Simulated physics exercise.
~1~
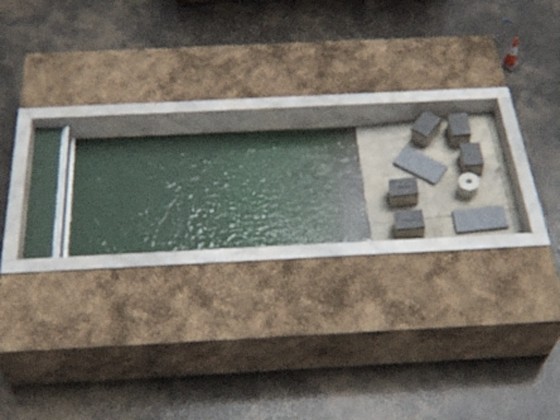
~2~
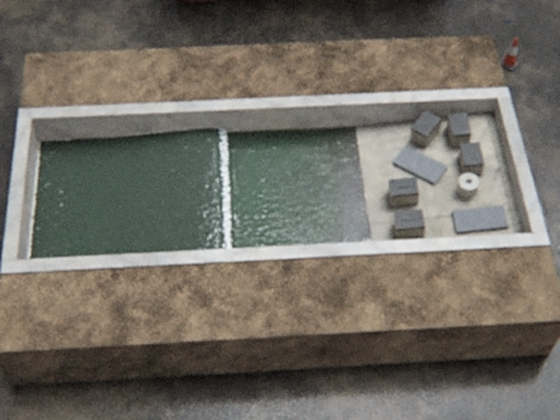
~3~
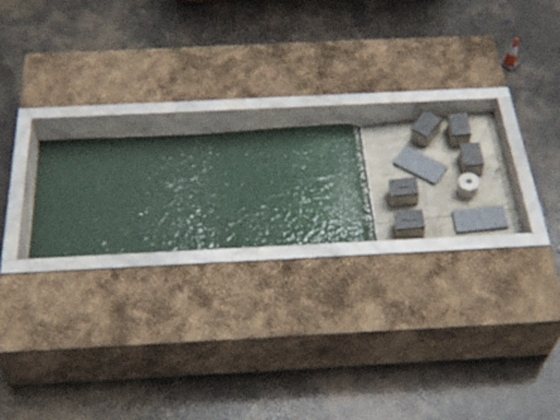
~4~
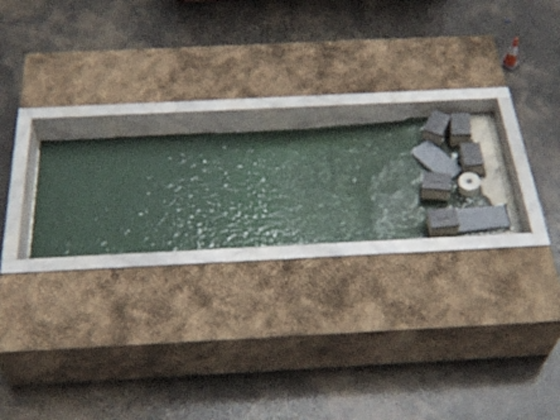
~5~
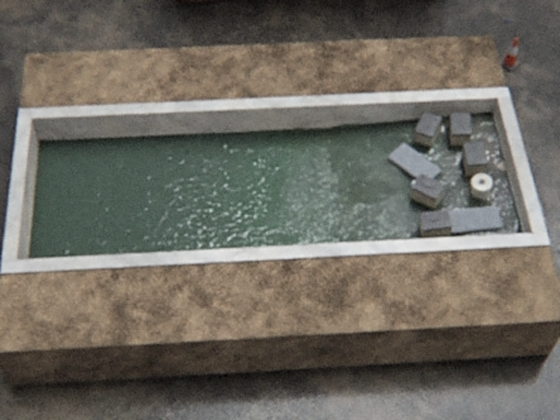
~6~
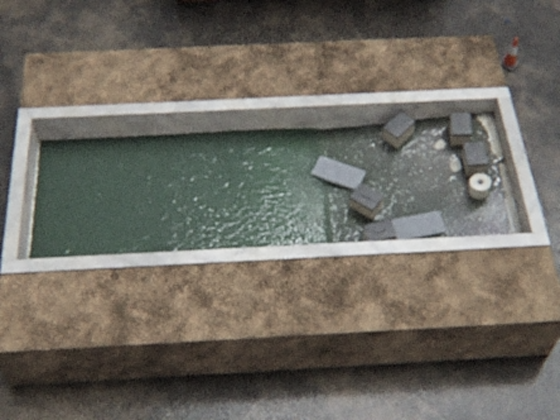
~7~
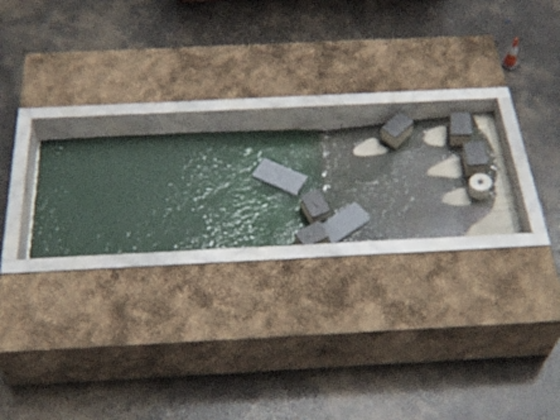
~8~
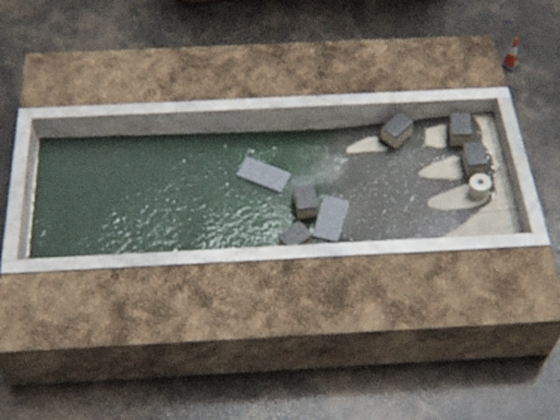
In a long, pale-walled basin set in a brown earthen block, a barrier near the left end holds back green water, while grey boxes, flat slabs and a round white tub rest on the dry slope at right. The barrier vanishes and a white-crested wave sweeps rightward across the pool. It runs up the slope and into the objects, shoving several to the right. The water then drains back, carrying both slabs and some boxes leftward. At the end, these sit clustered near the middle, while the tub and remaining boxes stay on the wet slope.
